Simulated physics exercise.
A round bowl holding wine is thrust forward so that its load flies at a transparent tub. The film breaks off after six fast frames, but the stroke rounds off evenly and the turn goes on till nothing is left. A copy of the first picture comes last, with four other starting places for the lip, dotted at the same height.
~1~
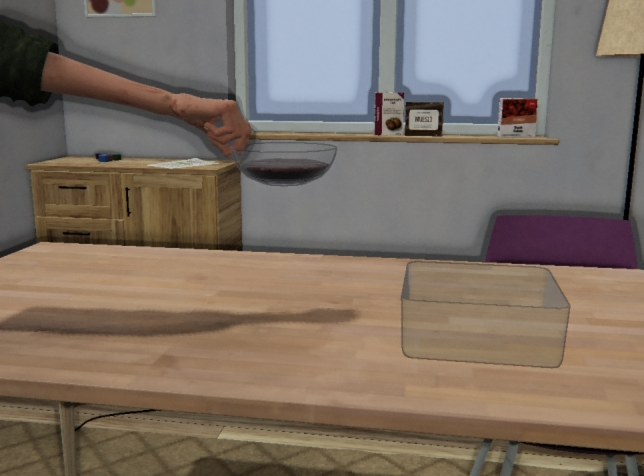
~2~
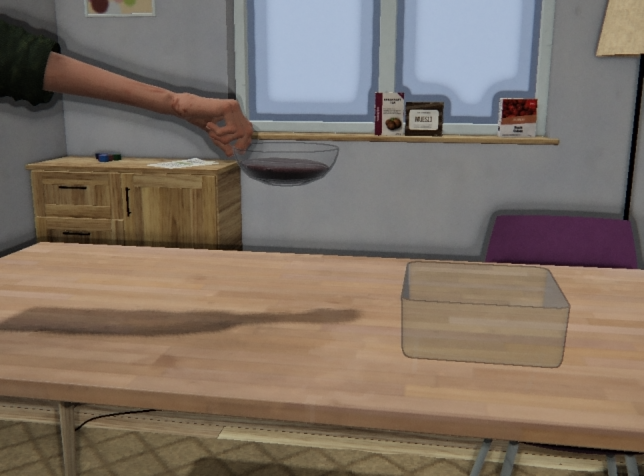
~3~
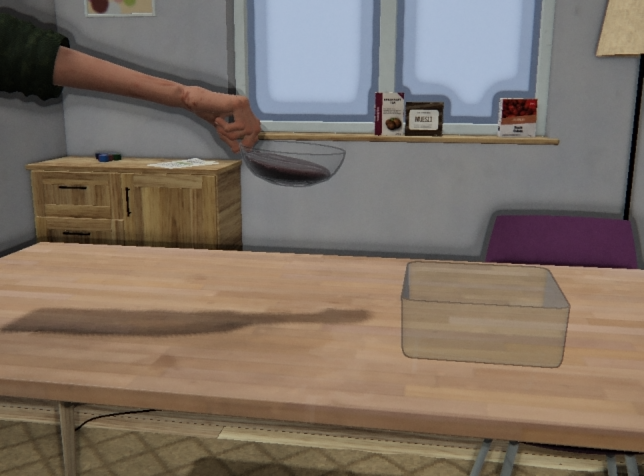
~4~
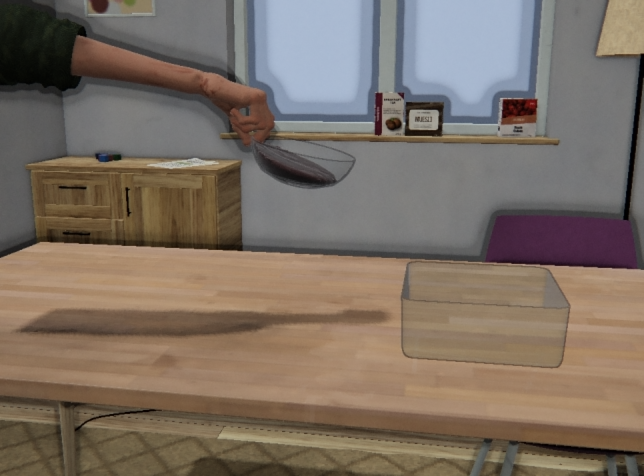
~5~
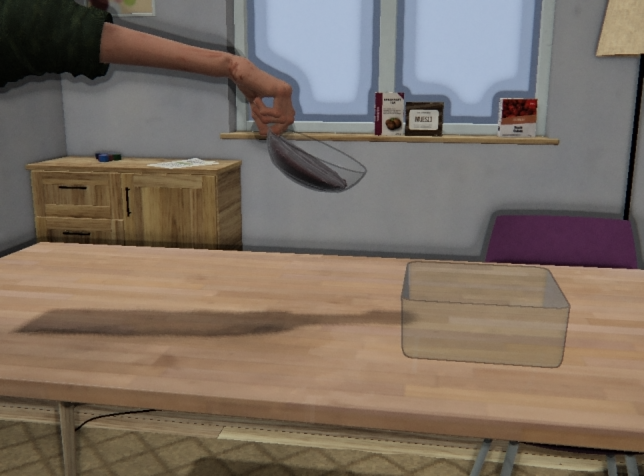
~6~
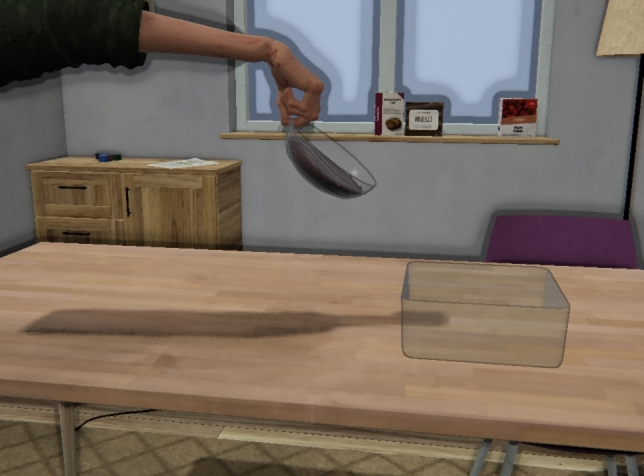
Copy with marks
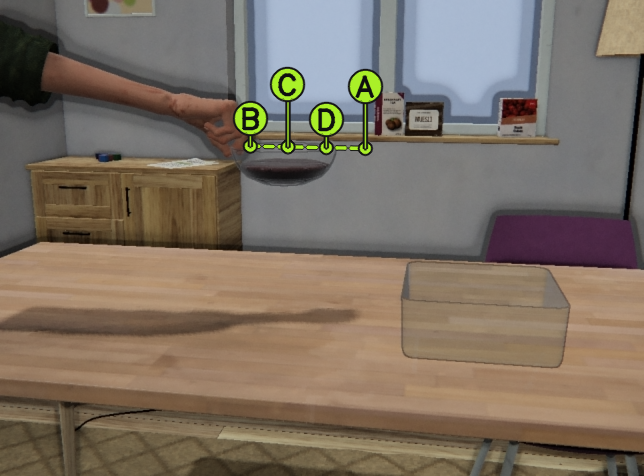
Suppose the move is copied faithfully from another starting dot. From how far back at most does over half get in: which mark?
Go for C.
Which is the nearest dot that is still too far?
That is dot B.
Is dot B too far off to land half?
Yes, it does.
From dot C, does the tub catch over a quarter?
Yes, clearly.
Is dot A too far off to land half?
No, not at all.
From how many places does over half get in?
Three of them.
In lime, A at (365, 148); B at (250, 146); C at (287, 146); D at (326, 147).
If A is chosen, about 89 % lands in the tub, 9 % falls short.
If B is chosen, about 10 % lands in the tub, 87 % falls short and 3 % goes beside or beyond.
If C is chosen, about 67 % lands in the tub, 15 % falls short and 17 % goes beside or beyond.
If D is chosen, about 74 % lands in the tub, 6 % falls short and 20 % goes beside or beyond.
